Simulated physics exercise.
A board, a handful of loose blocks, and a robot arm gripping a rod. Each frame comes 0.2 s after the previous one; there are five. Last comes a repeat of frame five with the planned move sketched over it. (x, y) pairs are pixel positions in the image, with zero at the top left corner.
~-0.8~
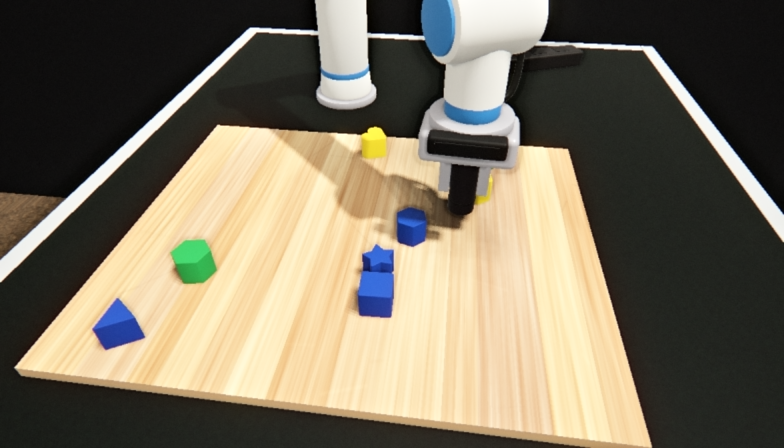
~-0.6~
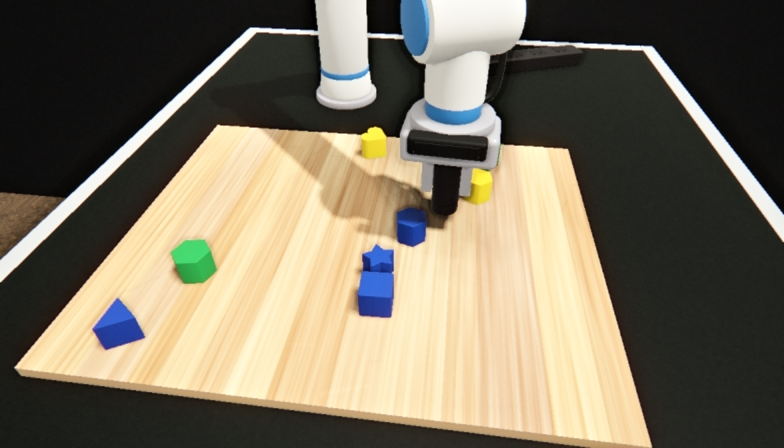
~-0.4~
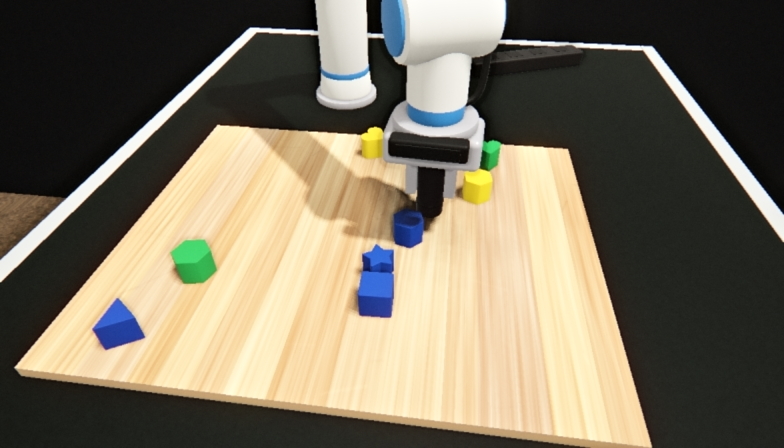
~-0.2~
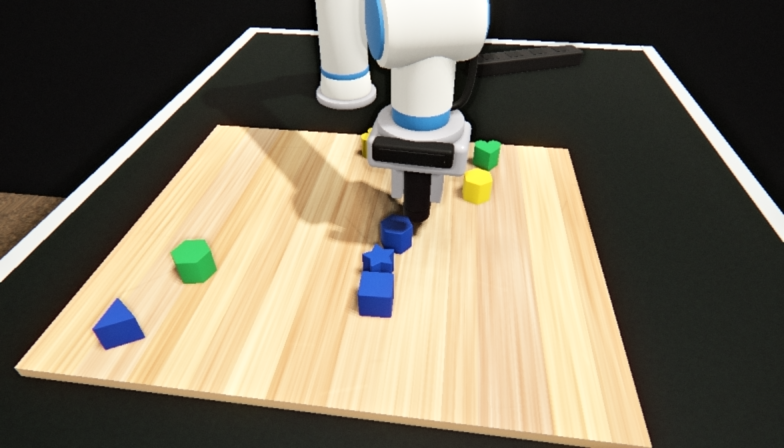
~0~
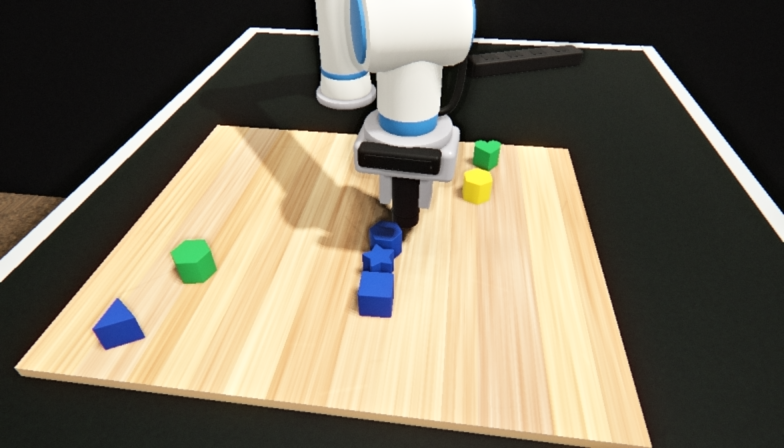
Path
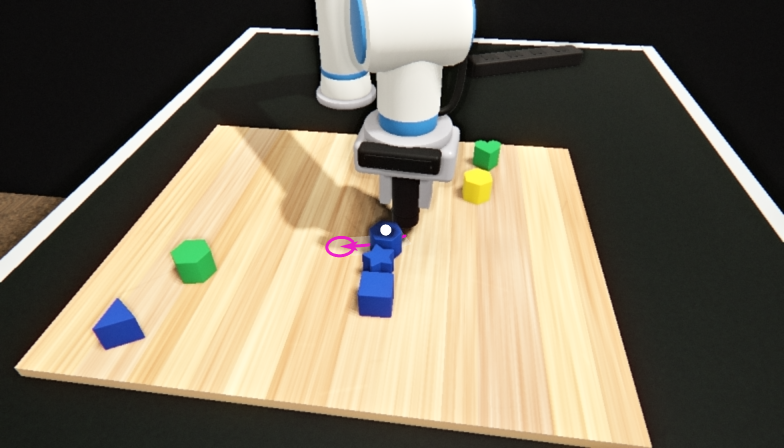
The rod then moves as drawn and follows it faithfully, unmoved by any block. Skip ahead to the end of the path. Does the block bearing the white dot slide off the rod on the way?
Yes - that is the case.
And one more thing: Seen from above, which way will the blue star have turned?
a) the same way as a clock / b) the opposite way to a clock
My answer is option b.
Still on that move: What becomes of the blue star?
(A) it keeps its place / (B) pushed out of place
I choose B.
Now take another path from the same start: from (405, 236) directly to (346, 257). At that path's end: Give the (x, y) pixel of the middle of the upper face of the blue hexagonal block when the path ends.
My prediction: (336, 256).
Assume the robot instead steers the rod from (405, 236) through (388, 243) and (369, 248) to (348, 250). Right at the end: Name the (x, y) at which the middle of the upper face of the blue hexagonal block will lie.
I'd expect the centre of its top face to be at (342, 249).
The drawn path runs from (405, 236) through (385, 242) and (363, 245) to (341, 246); the dot is on the blue hexagonal block.
On the path given first. Halfway along, rod at (373, 229); blue star at (375, 260), turned 40° anticlockwise; blue hexagonal block at (359, 242), turned 30° anticlockwise.
At the end, rod at (339, 231); blue star at (375, 260), turned 45° anticlockwise; blue hexagonal block at (348, 245), turned 75° anticlockwise.
